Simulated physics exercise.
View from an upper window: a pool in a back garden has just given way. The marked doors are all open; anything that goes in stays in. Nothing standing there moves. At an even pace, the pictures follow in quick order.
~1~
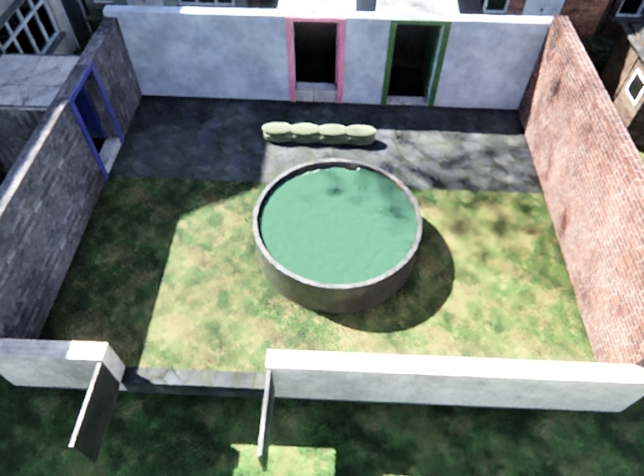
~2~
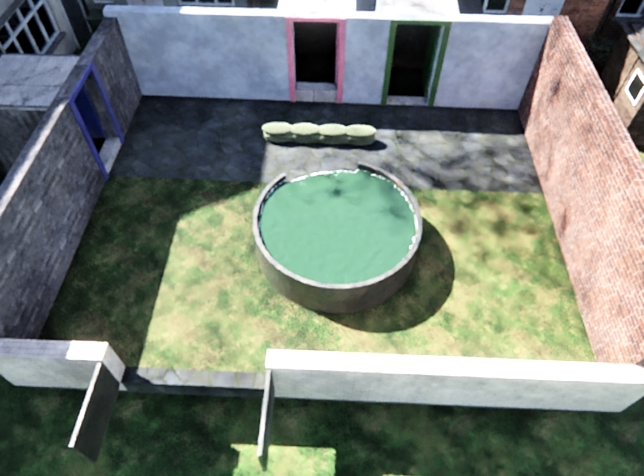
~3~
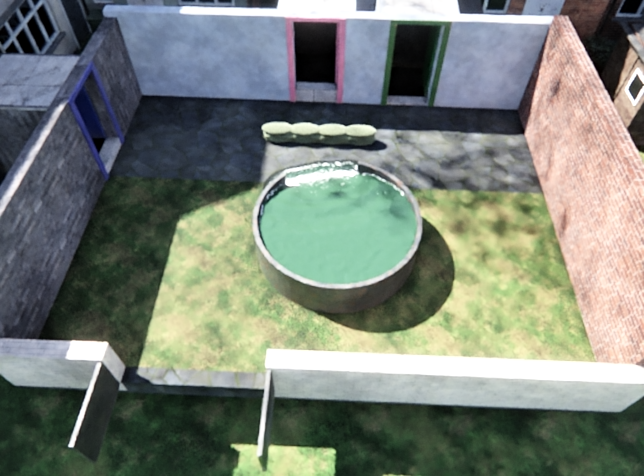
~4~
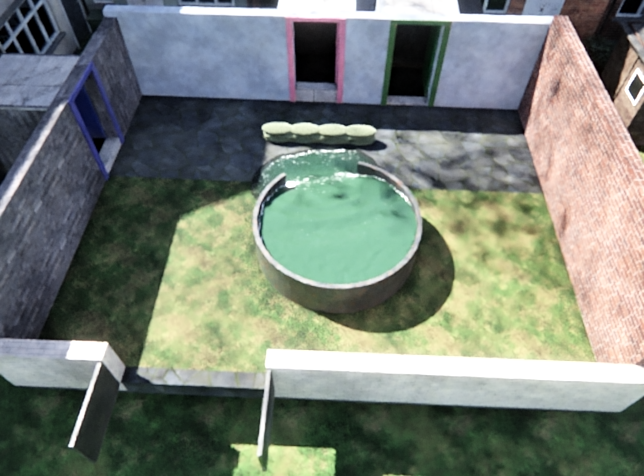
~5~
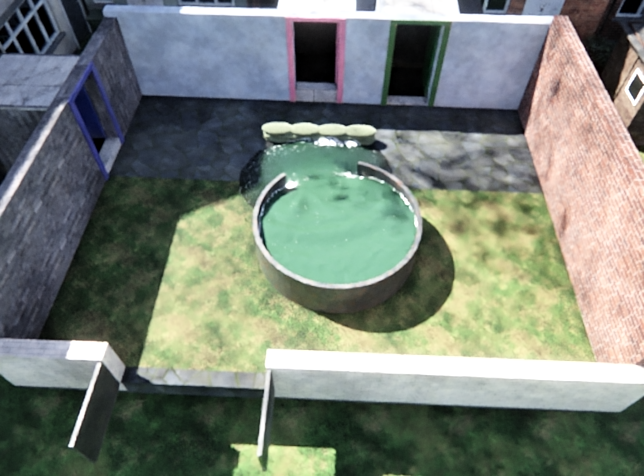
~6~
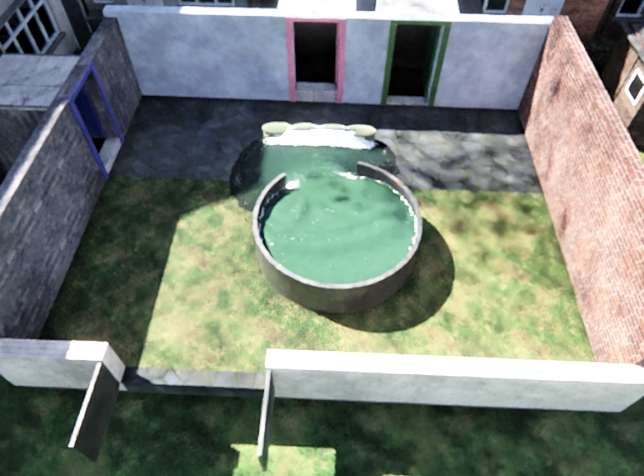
The clip opens on a round pool of still green water in a walled back garden, seen from above. Water begins churning at the pool's far rim, then pours through a gap there and spreads steadily across the dark paving, reaching the low row of rounded bushes in white foam.
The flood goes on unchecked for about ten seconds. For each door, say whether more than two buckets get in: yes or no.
Pink door: No; green door: No; blue door: No.
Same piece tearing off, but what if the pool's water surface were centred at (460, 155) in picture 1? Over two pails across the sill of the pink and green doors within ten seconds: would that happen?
Note: Pink door does not reach it; green door surpasses it.
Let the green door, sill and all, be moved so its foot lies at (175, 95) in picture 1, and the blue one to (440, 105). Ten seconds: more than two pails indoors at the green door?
Then: Green door floods.
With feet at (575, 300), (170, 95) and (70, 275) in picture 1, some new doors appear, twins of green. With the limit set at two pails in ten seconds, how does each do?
Taking each in turn: Runs below, then runs above, then runs below.
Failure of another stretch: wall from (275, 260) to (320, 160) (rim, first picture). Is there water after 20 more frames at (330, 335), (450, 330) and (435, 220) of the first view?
Bone-dry, bone-dry, bone-dry.
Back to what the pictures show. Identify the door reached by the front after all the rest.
Result: The green door.
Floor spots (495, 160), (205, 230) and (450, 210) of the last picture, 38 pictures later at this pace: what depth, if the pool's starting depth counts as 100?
I'd say around 16 per cent, then 8 per cent, then 6 per cent.
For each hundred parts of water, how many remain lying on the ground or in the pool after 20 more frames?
I'd put it at about 100 per cent.
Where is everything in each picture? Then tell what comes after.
Still water in the pool at (337, 220), in the first frame.
Water pours out on the pool's far side and has run to a hidden place, in the second frame.
The front is at a hidden place, out from the gap on the pool's far side, in the third frame.
Water pours out on the pool's far side and has run to (372, 162), in the fourth frame.
The front is at (368, 147), out from the gap on the pool's far side, in the fifth frame.
Water pours out on the pool's far side and has run to (255, 144), in the sixth frame.
A moment on, water covers 20 % of the floor; the pink door not reached, the green door not reached, the blue door not reached.
Next, water covers 40 % of the floor; the pink door wet at the sill, nothing in, the green door not reached, the blue door wet at the sill, nothing in.
Then, water covers 55 % of the floor; the pink door wet at the sill, nothing in, the green door wet at the sill, nothing in, the blue door under two buckets in.
Later, water covers 75 % of the floor; the pink door wet at the sill, nothing in, the green door wet at the sill, nothing in, the blue door under two buckets in.
In the end, water covers 95 % of the floor; the pink door wet at the sill, nothing in, the green door under two buckets in, the blue door under two buckets in.
